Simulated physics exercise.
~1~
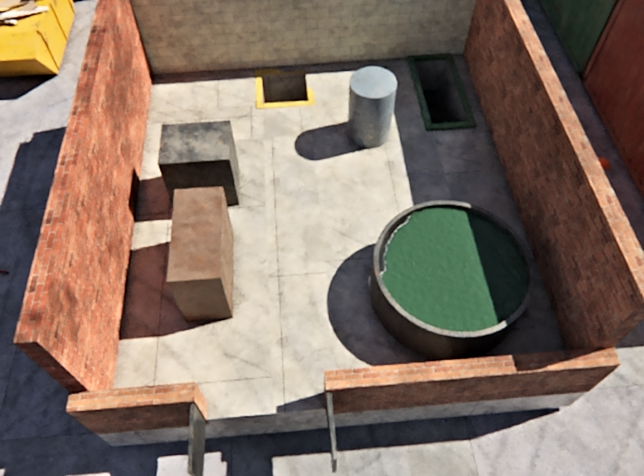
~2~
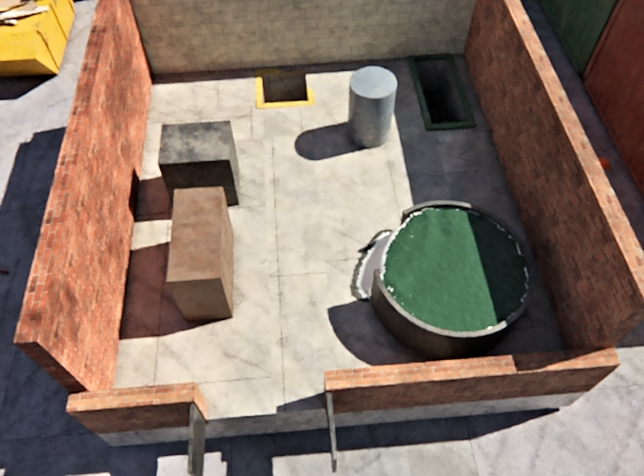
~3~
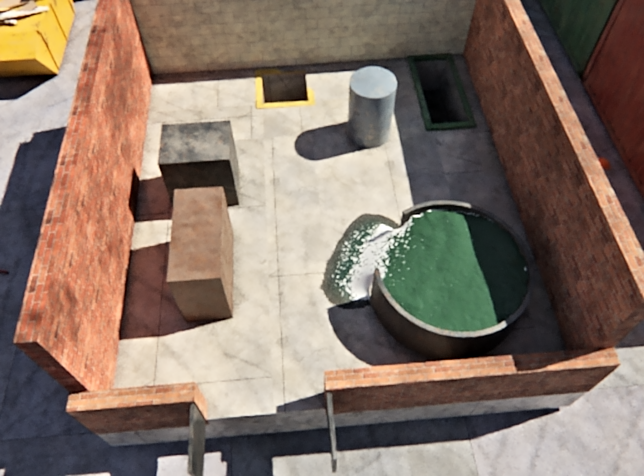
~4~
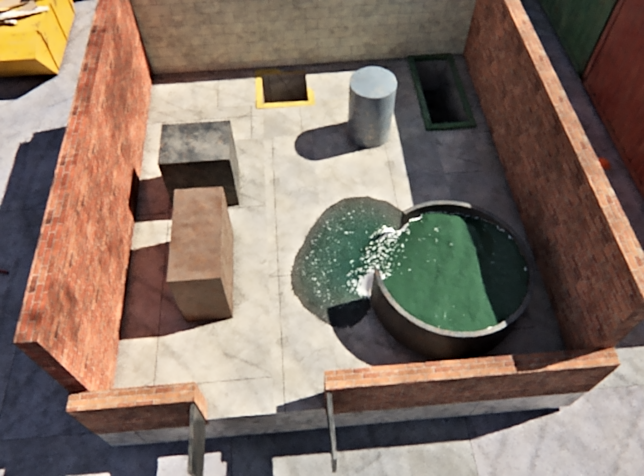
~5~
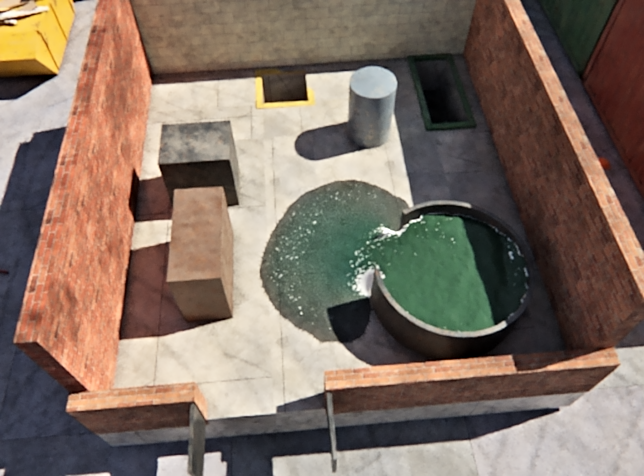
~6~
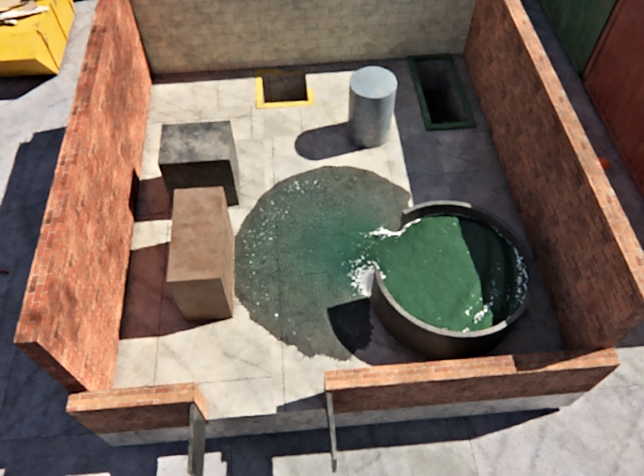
Green water fills a round, dark-rimmed pool at the lower right of a brick-walled plot with a pale slab floor, seen from high above by a still camera. Two blocks, dark grey and brown, stand at left, with a grey cylinder and yellow-edged and dark-green-edged pits toward the back. Water pours through a gap in the pool's left side, foaming white, and spreads leftward in a widening rounded sheet to the brown block.
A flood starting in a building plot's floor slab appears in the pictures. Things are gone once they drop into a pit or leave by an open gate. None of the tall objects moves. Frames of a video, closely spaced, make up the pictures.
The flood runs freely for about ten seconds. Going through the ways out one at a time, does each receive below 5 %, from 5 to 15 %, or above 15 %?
The gate will receive a cut exceeding fifteen per cent, the yellow pit will receive a cut exceeding fifteen per cent, the green pit will receive a cut falling short of five per cent.
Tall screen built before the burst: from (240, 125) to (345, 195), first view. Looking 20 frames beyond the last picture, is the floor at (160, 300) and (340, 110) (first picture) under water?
As listed: Flooded, dry.
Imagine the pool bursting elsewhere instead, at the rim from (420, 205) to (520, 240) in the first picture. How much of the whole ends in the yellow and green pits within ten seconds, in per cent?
Shares: Yellow at 14 percent, green at 40 percent.
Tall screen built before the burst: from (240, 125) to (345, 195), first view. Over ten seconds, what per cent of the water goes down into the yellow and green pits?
I'd say yellow collects roughly 10 % while green collects roughly 0 %.
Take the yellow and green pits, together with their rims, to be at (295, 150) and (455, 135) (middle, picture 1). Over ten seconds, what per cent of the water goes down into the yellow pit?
The yellow pit takes 25 per cent.
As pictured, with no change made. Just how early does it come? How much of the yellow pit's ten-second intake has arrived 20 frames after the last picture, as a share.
I'd put it at 25 percent.
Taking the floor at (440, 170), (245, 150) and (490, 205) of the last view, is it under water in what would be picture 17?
Spared, soaked, spared.
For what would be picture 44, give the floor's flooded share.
I'd say close to 70 per cent.
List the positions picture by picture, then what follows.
The first frame shows still water in the pool at (452, 266).
In the second frame, the front is at a hidden place, out from the gap at (381, 258).
In the third frame, water pours out at (380, 259) and has run to (367, 219).
In the fourth frame, the front is at (346, 203), out from the gap at (380, 259).
In the fifth frame, the front is at (307, 198), out from the gap at (380, 259).
In the sixth frame, the front is at (240, 241), out from the gap at (380, 259).
A moment on, water covers 35 % of the floor; the gate 0 %, the yellow pit 0 %, the green pit 0 %.
Next, water covers 50 % of the floor; the gate 0 %, the yellow pit 1 %, the green pit 0 %.
Then, water covers 60 % of the floor; the gate 4 %, the yellow pit 6 %, the green pit 0 %.
Later, water covers 70 % of the floor; the gate 11 %, the yellow pit 14 %, the green pit 0 %.
In the end, water covers 80 % of the floor; the gate 19 %, the yellow pit 22 %, the green pit 0 %.
